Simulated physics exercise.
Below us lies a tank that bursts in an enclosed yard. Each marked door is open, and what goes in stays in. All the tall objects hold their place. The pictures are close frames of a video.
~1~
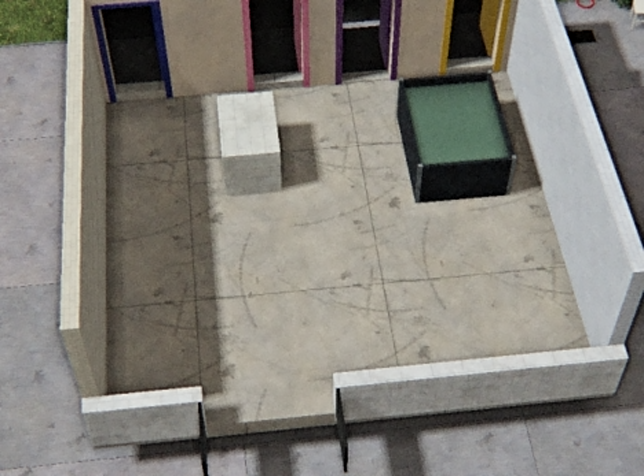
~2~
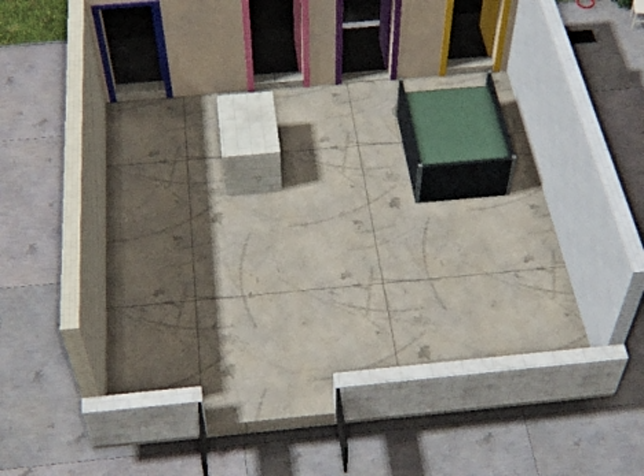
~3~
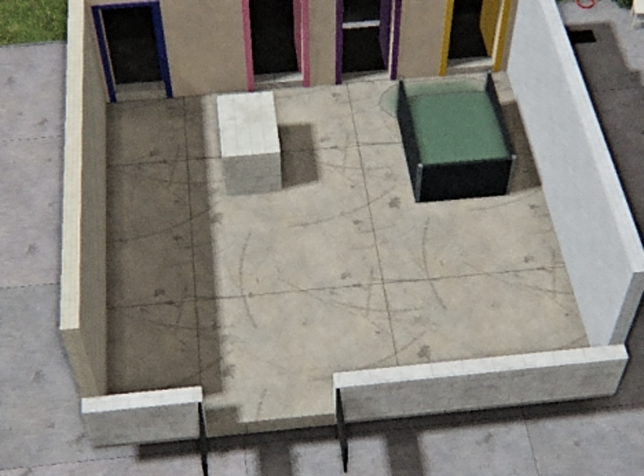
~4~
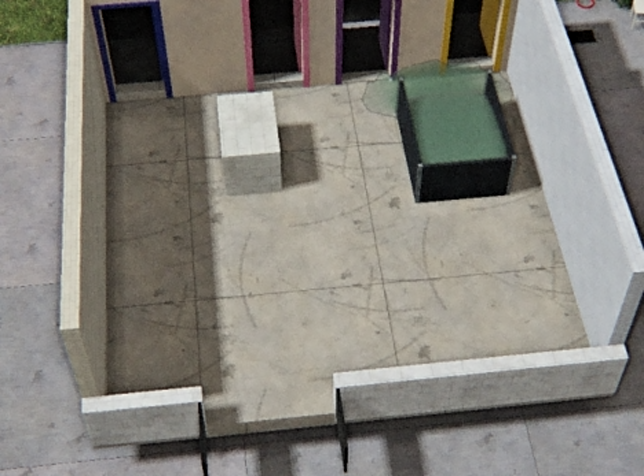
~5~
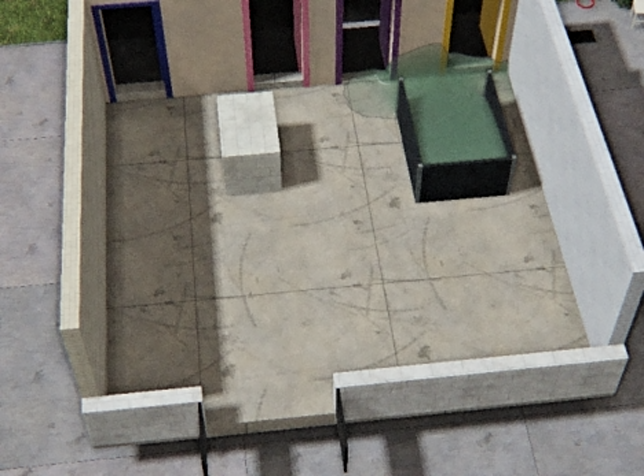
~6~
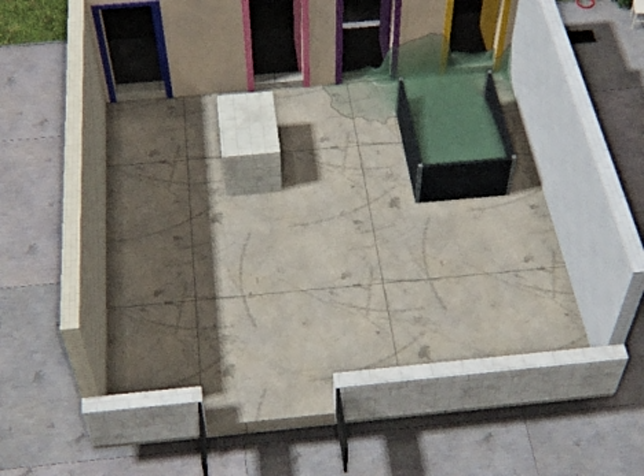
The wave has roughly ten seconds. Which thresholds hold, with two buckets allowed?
The yellow door lets in a lot; the blue door admits no more than that; the pink door admits no more than that; the purple door lets in a lot.
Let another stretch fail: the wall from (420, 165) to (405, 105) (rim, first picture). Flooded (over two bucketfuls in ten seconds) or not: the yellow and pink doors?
Yellow door keeps below it; pink door passes that mark.
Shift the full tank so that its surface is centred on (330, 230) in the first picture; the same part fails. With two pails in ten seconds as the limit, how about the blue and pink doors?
My reading: Blue lets less in, pink lets more in.
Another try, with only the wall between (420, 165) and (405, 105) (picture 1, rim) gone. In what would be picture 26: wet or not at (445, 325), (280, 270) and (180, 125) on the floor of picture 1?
One after the other: Clear, covered, flooded.
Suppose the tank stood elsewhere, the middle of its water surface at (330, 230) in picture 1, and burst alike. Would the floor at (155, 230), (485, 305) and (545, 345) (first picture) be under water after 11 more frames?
One after the other: Awash, dry, no water.
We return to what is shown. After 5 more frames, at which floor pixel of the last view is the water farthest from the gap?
Near (256, 94).
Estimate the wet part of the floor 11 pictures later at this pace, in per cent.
Close to 25 %.
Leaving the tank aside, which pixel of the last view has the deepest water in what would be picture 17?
Roughly at (498, 75).
A moment on, water covers 10 % of the floor; the yellow door far over two buckets in, the blue door not reached, the pink door wet at the sill, nothing in, the purple door far over two buckets in.
Next, water covers 25 % of the floor; the yellow door far over two buckets in, the blue door wet at the sill, nothing in, the pink door wet at the sill, nothing in, the purple door far over two buckets in.
Then, water covers 40 % of the floor; the yellow door far over two buckets in, the blue door wet at the sill, nothing in, the pink door wet at the sill, nothing in, the purple door far over two buckets in.
Later, water covers 70 % of the floor; the yellow door far over two buckets in, the blue door wet at the sill, nothing in, the pink door wet at the sill, nothing in, the purple door far over two buckets in.
In the end, water covers 90 % of the floor; the yellow door far over two buckets in, the blue door wet at the sill, nothing in, the pink door wet at the sill, nothing in, the purple door far over two buckets in.
